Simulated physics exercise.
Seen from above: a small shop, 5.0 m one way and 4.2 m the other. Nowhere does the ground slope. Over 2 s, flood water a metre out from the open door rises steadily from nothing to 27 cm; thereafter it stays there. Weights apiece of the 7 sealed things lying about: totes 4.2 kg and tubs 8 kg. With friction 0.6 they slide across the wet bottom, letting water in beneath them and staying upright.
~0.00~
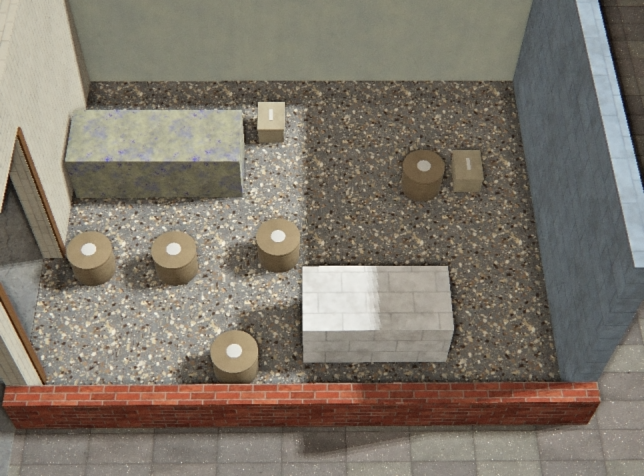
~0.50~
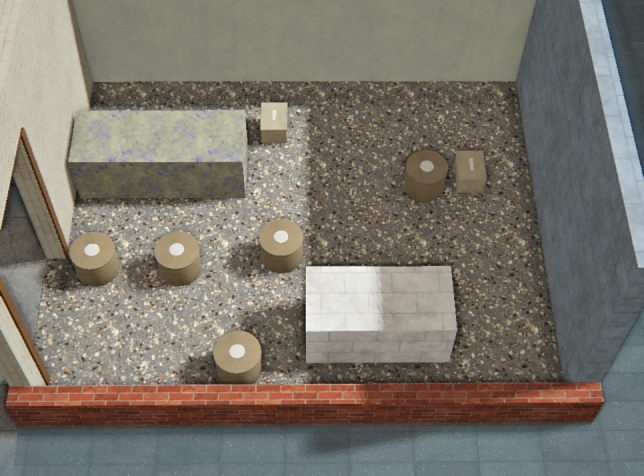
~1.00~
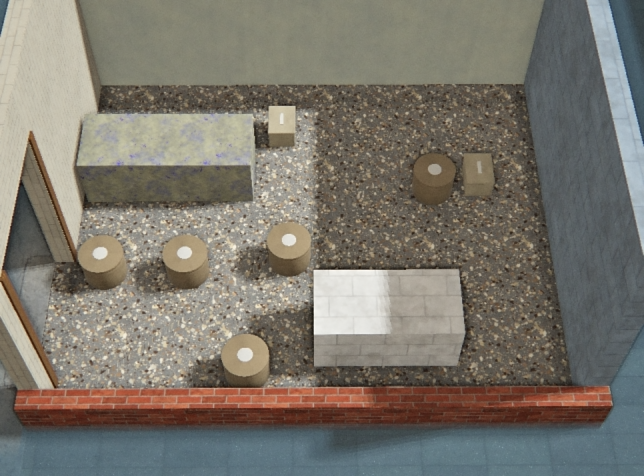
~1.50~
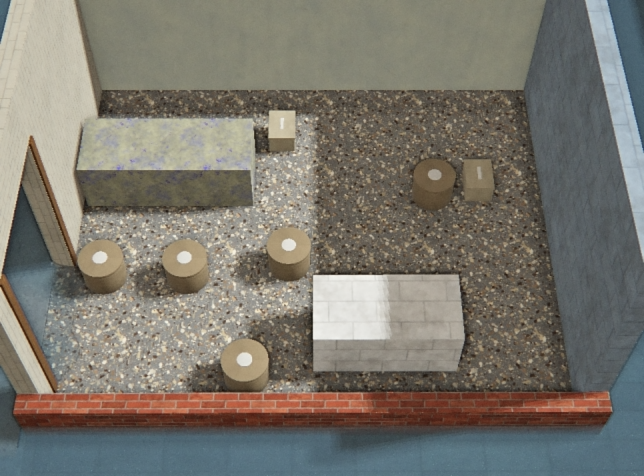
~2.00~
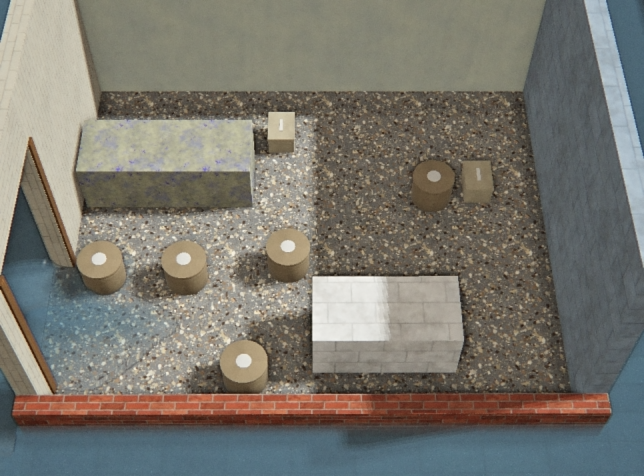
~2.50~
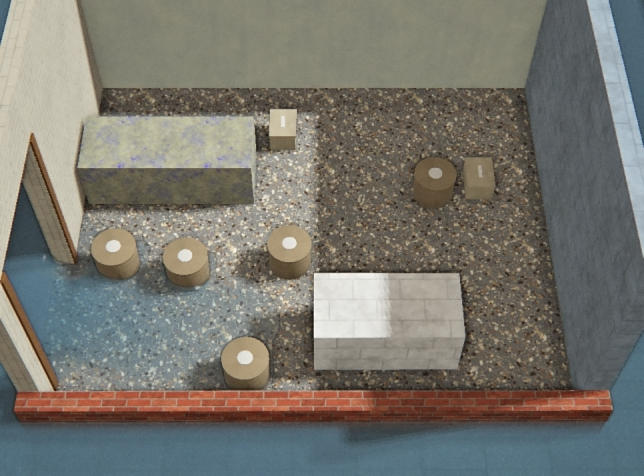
Water spread around the outside of a small walled shop, then came in through the doorway on the left and crept across the floor, and one round tub shifted slightly to the right.
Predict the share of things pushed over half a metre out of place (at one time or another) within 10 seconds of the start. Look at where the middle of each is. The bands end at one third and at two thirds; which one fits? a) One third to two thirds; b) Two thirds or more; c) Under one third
Option b: Two thirds or more.
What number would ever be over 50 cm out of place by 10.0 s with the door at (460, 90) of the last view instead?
That gives 5 of them.
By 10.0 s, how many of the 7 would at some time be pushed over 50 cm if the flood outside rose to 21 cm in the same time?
Then 6 of them.
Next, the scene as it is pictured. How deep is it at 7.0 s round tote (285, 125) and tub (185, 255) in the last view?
Some 1 cm at the first, some 8 cm at the second.
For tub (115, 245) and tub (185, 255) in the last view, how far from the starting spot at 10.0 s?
They've ended up 350 cm and 200 cm away, in that order.
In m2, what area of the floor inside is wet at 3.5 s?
Roughly 7.0 m2 of it is wet.
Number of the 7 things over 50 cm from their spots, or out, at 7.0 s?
Tally at that time: 6.
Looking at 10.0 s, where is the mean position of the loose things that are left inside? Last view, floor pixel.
Around (341, 145).
After 3.5 s 3 of 7 are over 50 cm from their spots; 1 afloat.
After 4.5 s 4 of 7 are over 50 cm from their spots; 1 afloat.
After 7.0 s 6 of 7 are over 50 cm from their spots; 6 afloat.
After 10.0 s 7 of 7 are over 50 cm from their spots, and 7 have been at some point; 7 afloat.
